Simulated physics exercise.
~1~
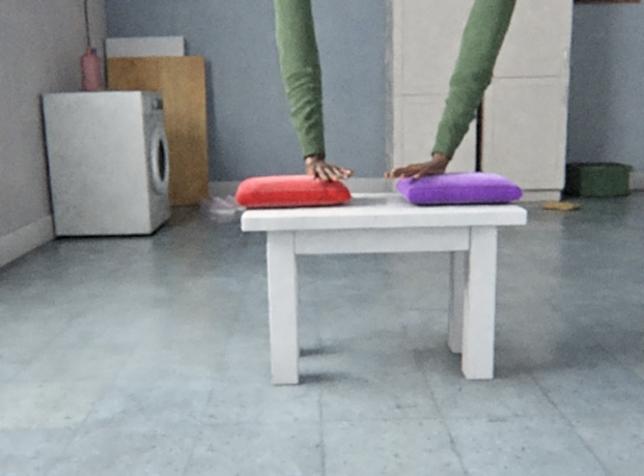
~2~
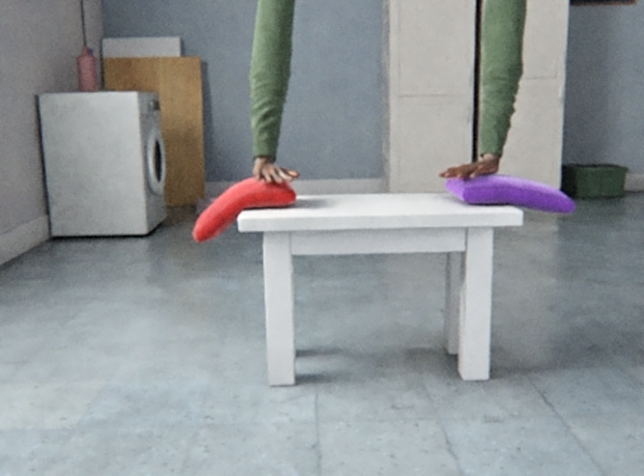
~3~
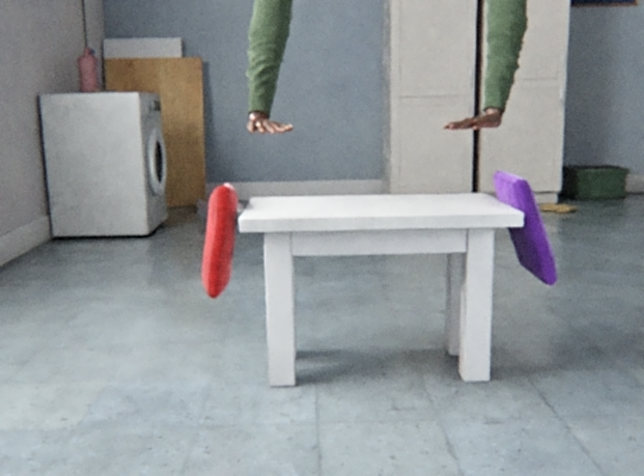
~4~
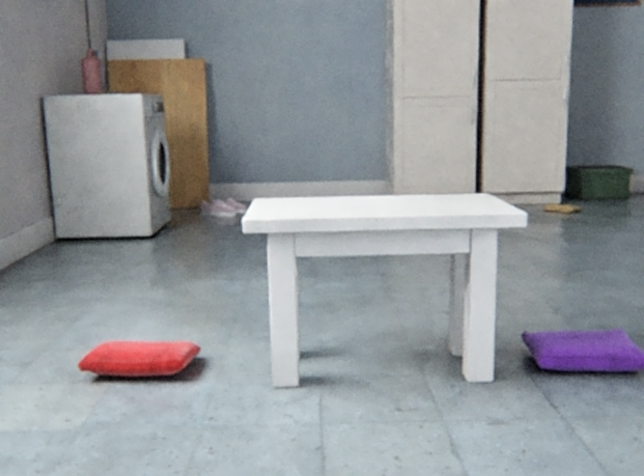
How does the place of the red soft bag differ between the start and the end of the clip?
At the start the red bag lies on top of the white table, on its left side under a hand. By the end it lies on the floor to the left of the table.
